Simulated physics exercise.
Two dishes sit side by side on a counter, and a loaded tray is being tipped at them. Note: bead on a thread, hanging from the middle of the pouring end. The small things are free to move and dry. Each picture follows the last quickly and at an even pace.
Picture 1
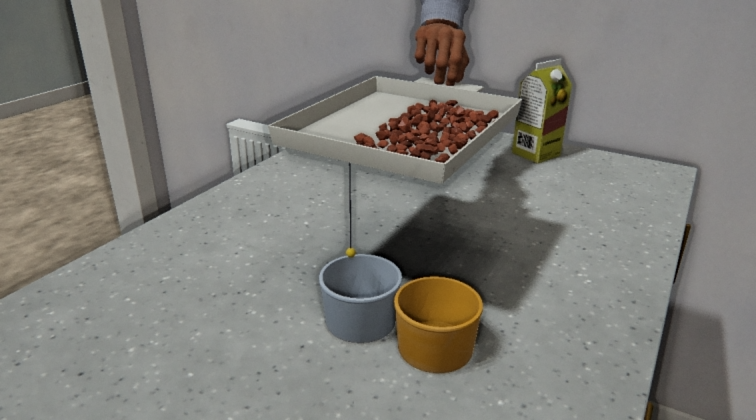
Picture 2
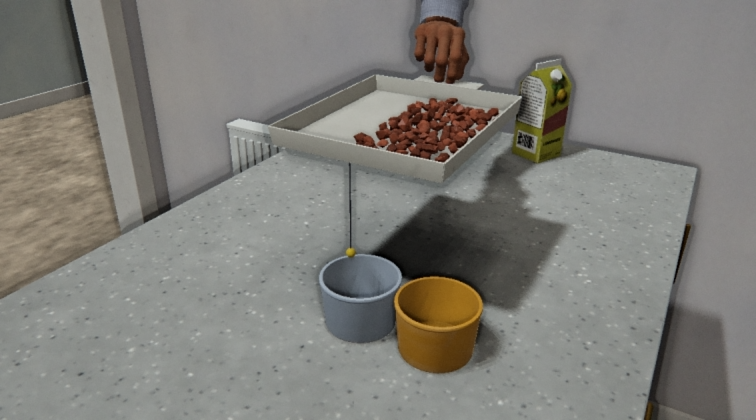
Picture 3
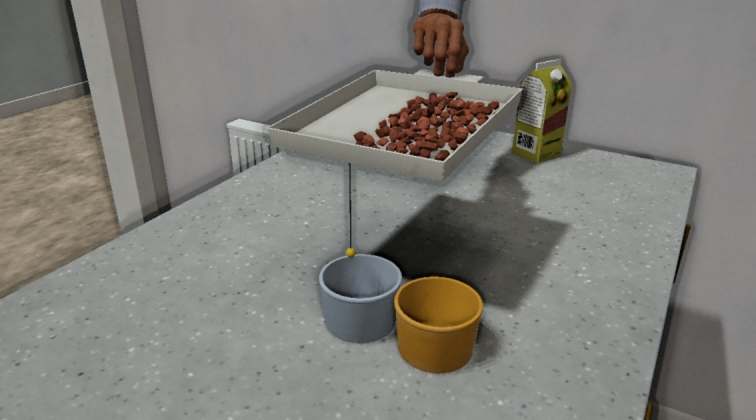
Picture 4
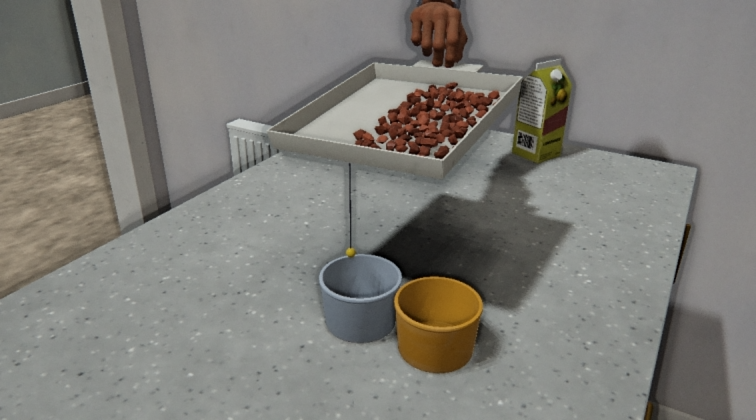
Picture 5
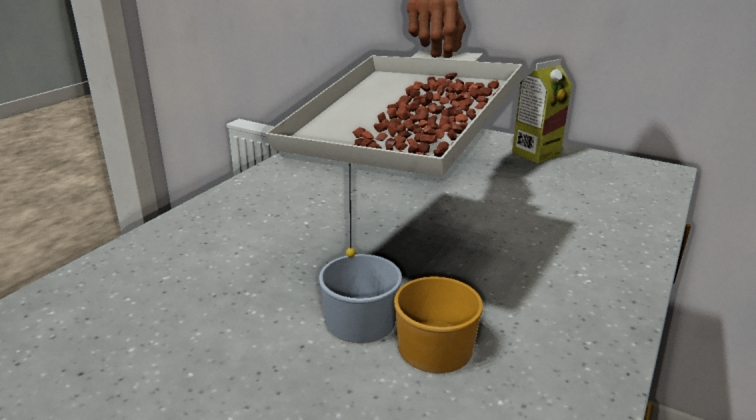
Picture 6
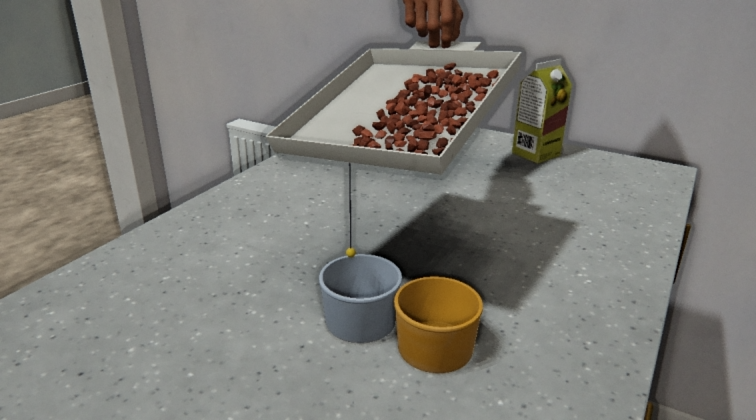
On a speckled grey counter, a hand gradually tilting a tray of reddish-brown chunks above a blue-grey dish and an orange dish.
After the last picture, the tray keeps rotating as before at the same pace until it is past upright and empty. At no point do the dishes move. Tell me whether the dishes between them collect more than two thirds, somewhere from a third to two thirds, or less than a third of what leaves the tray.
Between them they collect less than a third.
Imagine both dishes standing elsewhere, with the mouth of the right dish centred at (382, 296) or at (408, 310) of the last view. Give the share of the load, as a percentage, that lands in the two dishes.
It would be roughly 30 per cent, followed by roughly 10 per cent.
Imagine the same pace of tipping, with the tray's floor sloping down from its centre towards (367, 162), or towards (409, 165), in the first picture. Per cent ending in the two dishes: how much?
About 30 and 80 percent.
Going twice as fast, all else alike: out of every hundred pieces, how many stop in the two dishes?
I'd say near 0 per cent.
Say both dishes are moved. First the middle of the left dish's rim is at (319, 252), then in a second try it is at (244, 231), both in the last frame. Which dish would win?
The first time it's the one placed on the left, and the second time it's the one placed on the right.
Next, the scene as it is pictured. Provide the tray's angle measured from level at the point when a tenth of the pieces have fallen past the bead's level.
75°, roughly.
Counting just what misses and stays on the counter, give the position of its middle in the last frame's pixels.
It centres at roughly (267, 301).
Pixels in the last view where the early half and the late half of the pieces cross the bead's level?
Points: About (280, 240), then about (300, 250).
Soon after the last picture, tray tipped steeply; all on the tray.
A little later, tray tipped right over; about two thirds on the tray; about a quarter outside both; a small part in the air.
Later still, tray tipped past a quarter turn; all outside both.
At rest, tray tipped past a quarter turn; none in the right dish; none in the left dish; all outside both.
